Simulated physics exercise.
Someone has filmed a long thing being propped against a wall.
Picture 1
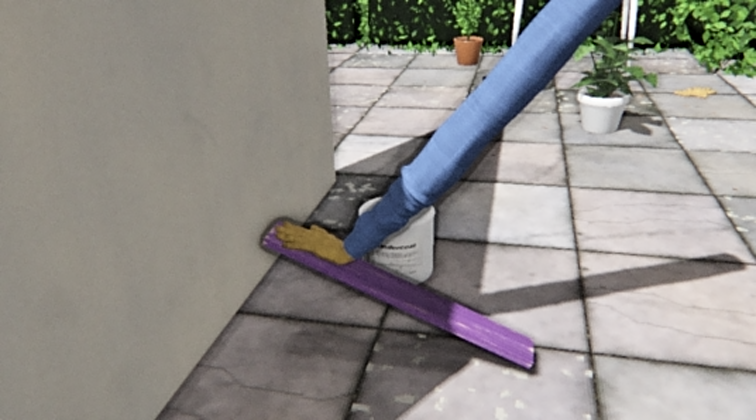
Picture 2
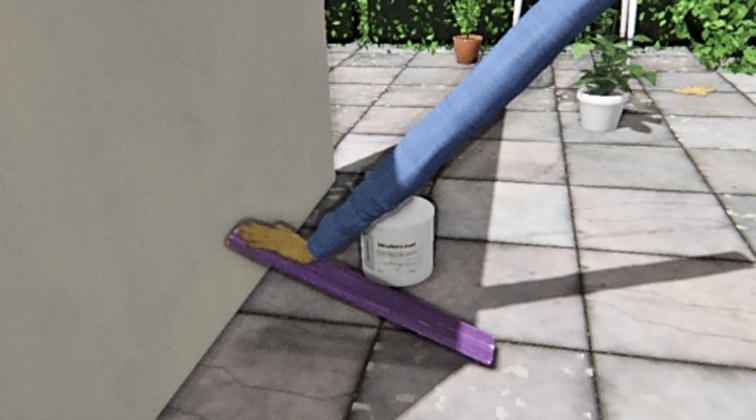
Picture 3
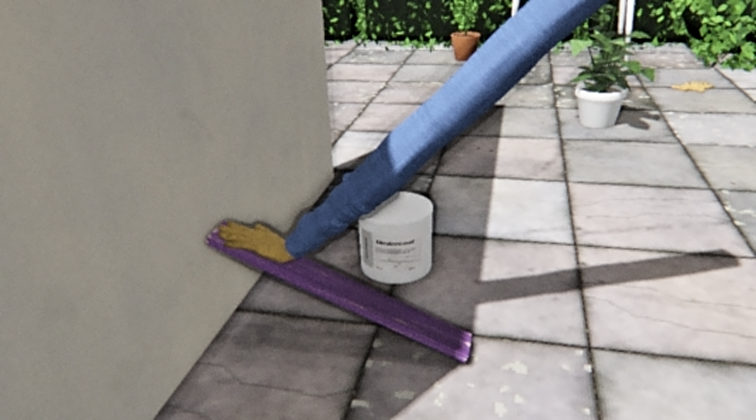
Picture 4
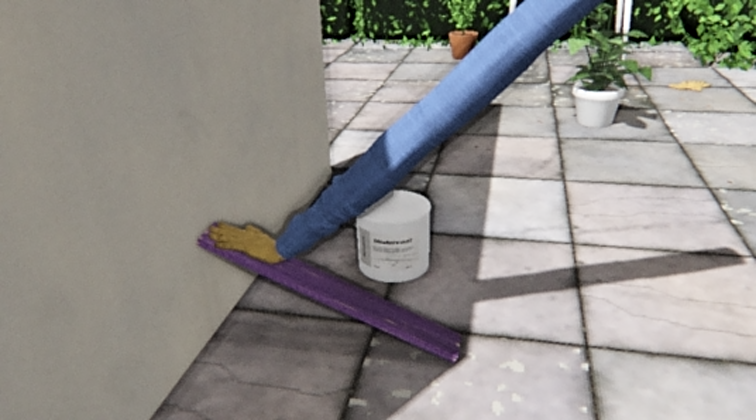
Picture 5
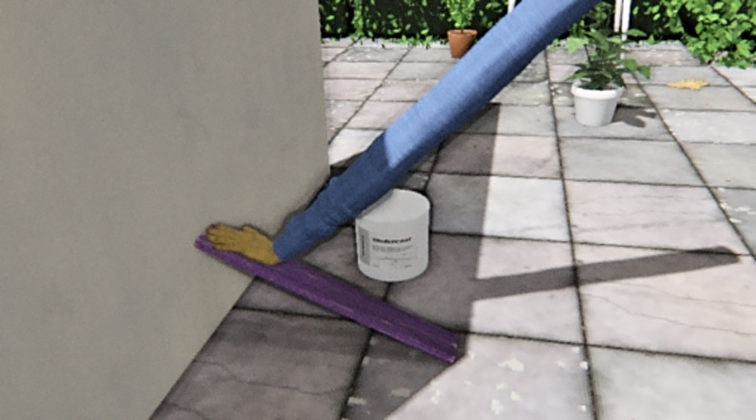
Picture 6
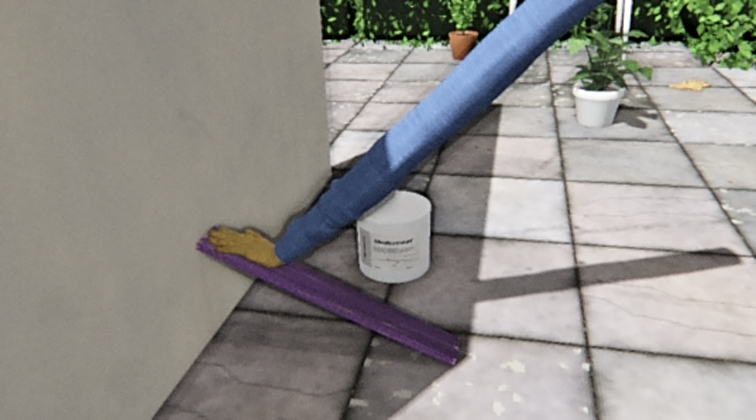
On a paved patio beside a plain wall, a gloved hand at the end of a blue-sleeved arm holds a long purple plank in front of a white pail. The hand slides the plank a short way left, toward the wall, uncovering more of the pail, then plank and hand stay nearly still.
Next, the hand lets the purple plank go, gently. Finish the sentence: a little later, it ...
A little later, it has slipped down.
Then, 0.20 s later than the last frame, purple plank 6° lower than it was left near (335, 307).
Then, 0.30 s later than the last frame, purple plank 21° lower than it was left near (343, 335).
Then, 0.50 s later than the last frame, purple plank 23° lower than it was left near (345, 338).
Then, 2.10 s later than the last frame, purple plank resting near (345, 340).
When it is over, moved from the start, purple plank; white pail as before. End places, in pixels of the last picture, purple plank near (345, 339). The plank gives way.
